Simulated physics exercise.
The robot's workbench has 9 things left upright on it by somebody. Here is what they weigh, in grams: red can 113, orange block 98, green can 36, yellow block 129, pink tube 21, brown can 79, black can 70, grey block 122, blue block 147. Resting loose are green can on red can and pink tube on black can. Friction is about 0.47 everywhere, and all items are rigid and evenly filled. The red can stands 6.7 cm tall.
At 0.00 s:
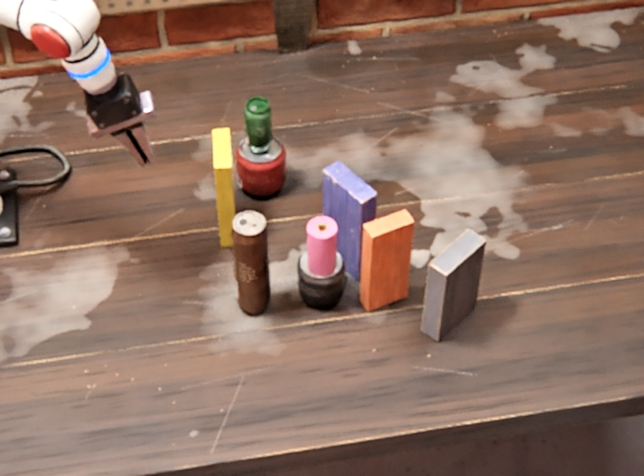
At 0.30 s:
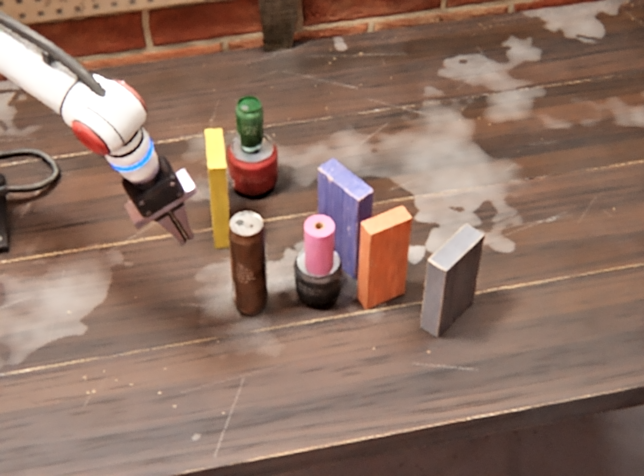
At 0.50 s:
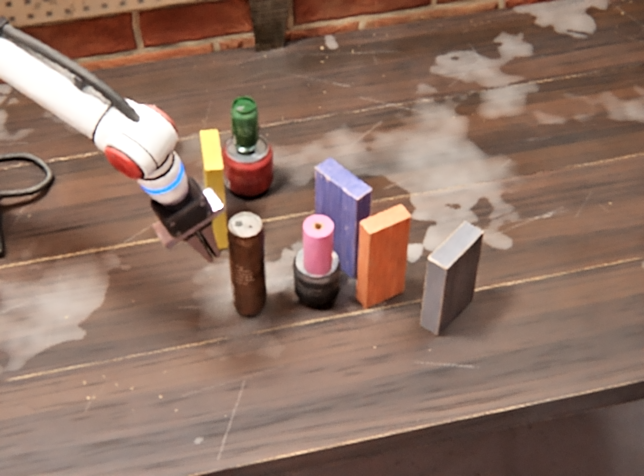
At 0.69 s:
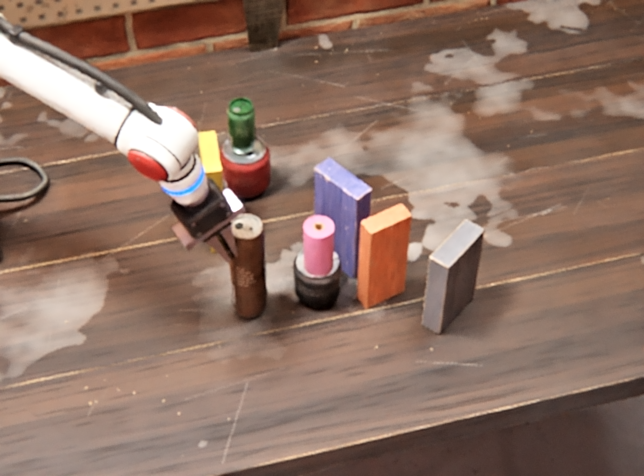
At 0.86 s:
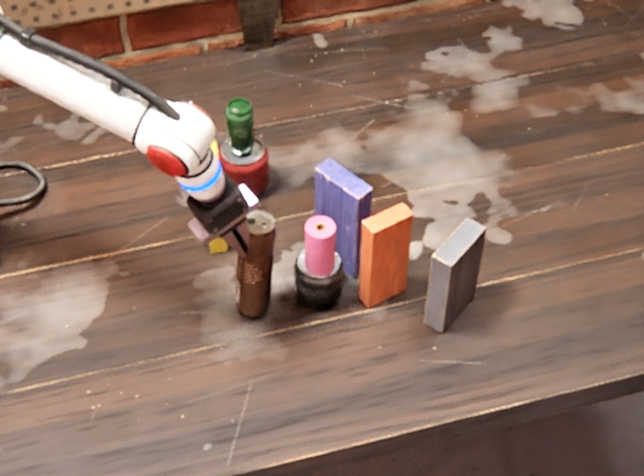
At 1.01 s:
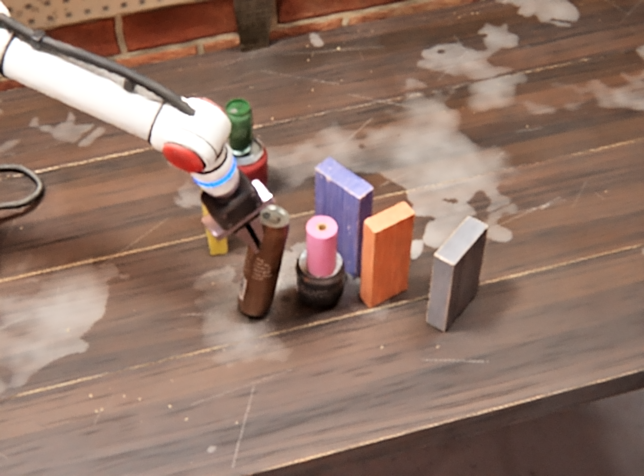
We see a robot arm move in from the left over a wooden workbench of upright blocks and cans, lower its gripper beside the brown can, then push against its upper part, tilting it rightward toward the pink tube.
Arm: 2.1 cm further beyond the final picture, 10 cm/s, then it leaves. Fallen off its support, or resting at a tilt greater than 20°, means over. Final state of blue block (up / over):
Over.
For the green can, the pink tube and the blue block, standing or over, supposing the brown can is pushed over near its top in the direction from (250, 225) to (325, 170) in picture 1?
Well, the green can is still standing up, the pink tube is still standing up and the blue block is knocked over.
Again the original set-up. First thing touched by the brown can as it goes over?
First thing hit: The pink tube.
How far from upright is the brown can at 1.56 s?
Roughly 60 degrees from upright.
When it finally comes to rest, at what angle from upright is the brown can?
In the end, 90 degrees or so off vertical.
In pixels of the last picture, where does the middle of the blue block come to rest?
Close to (391, 214).
Around 1.26 s, pink tube and brown can touch at 1.26 s; off upright brown can 26°.
Around 1.56 s, black can and brown can touch at 1.35 s; blue block and brown can touch at 1.40 s; off upright brown can 58°, blue block 11°.
Around 2.01 s, yellow block and brown can touch at 1.93 s; off upright brown can 90°, blue block 90°.
At rest, past 20° or fallen, brown can and blue block. Standing, yellow block, black can, red can, orange block, grey block, pink tube and green can.
